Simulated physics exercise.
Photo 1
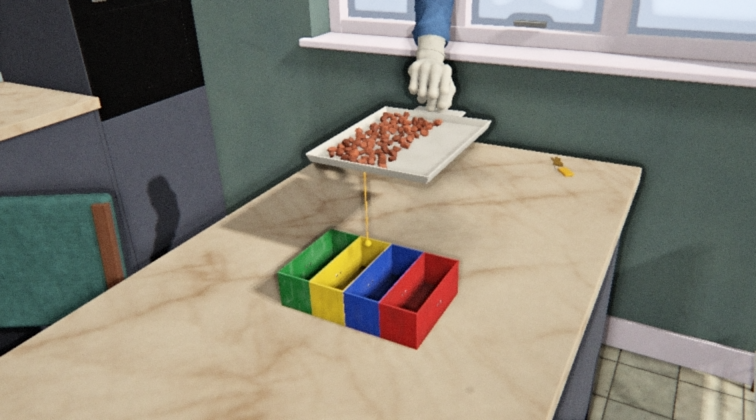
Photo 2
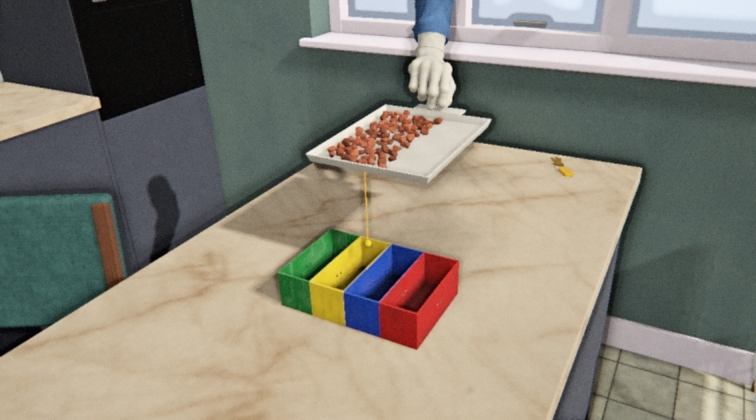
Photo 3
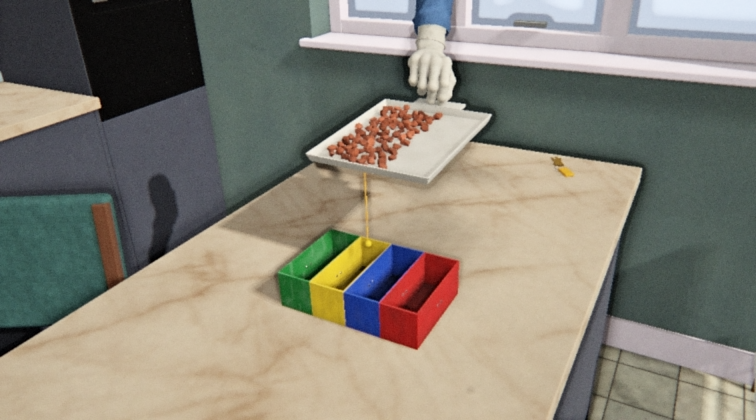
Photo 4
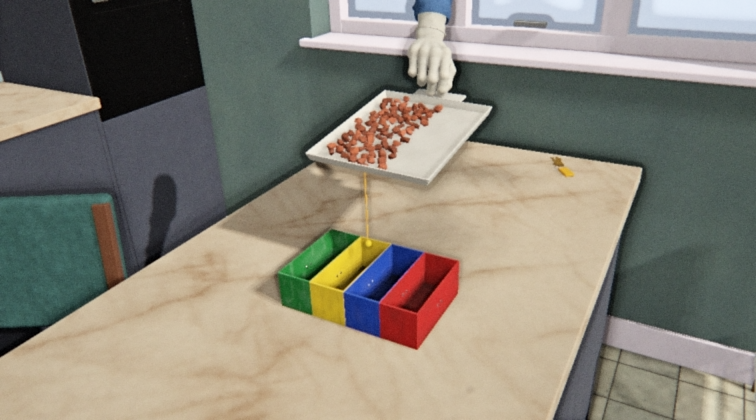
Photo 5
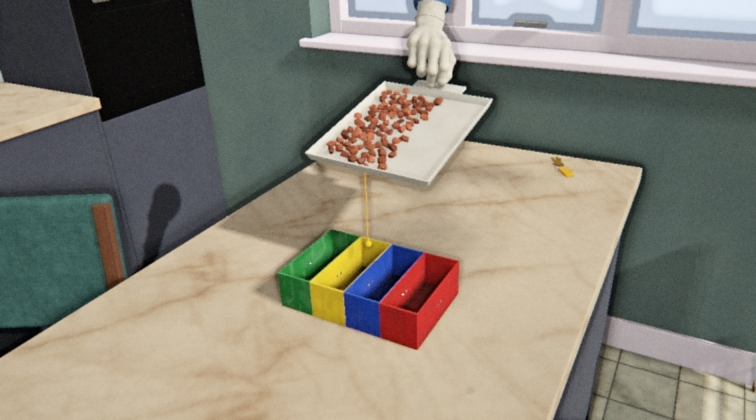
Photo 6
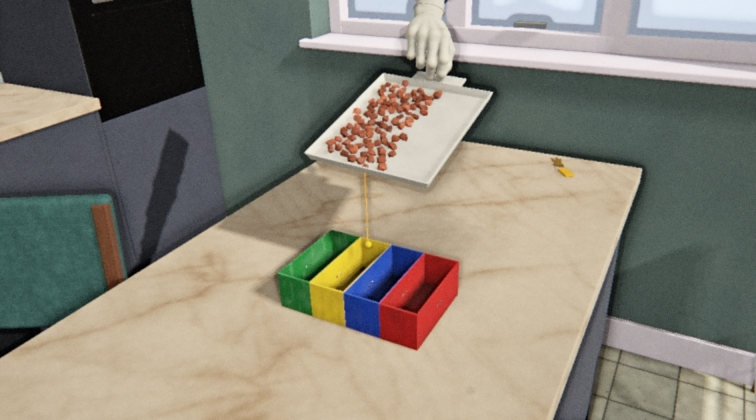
The footage shows a gloved hand gradually tilting a shallow tray of reddish-brown chunks above a box with green, yellow, blue and red cells, its far side rising slightly while the chunks stay on the tray.
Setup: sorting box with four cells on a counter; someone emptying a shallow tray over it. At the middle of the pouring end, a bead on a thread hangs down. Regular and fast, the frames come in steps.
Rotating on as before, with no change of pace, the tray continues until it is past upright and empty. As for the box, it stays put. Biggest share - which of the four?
Blue cell.
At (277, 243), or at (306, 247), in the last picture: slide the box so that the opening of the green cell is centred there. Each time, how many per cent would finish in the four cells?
It comes to about 50 per cent the first time and about 80 per cent the second.
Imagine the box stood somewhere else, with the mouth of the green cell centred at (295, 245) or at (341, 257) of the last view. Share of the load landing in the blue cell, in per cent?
Roughly 30 % and 40 %.
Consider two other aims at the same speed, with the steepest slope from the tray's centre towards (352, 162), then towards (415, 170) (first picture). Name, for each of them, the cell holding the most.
In order, it comes out as the green one and red.
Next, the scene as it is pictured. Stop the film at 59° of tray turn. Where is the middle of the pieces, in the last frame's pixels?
The middle of the pieces sits at roughly (378, 164).
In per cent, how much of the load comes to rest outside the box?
Result: Near 0 % of the load.
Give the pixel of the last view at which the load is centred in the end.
The centre settles at about (379, 303).
Soon, tray tipped steeply; most on the tray; about a quarter falling or outside the box.
A while on, tray tipped right over; a small part on the tray; about a third in the blue cell; about a quarter in the yellow cell; about a quarter in the red cell; a small part in the green cell; about a quarter falling or outside the box.
Towards the end, tray tipped past a quarter turn; about half in the blue cell; about a quarter in the yellow cell; about a quarter in the red cell; a small part in the green cell; a stray few falling or outside the box.
Finally, tray tipped past a quarter turn; about half in the blue cell; about a quarter in the yellow cell; about a quarter in the red cell; a small part in the green cell; a stray few outside the box.
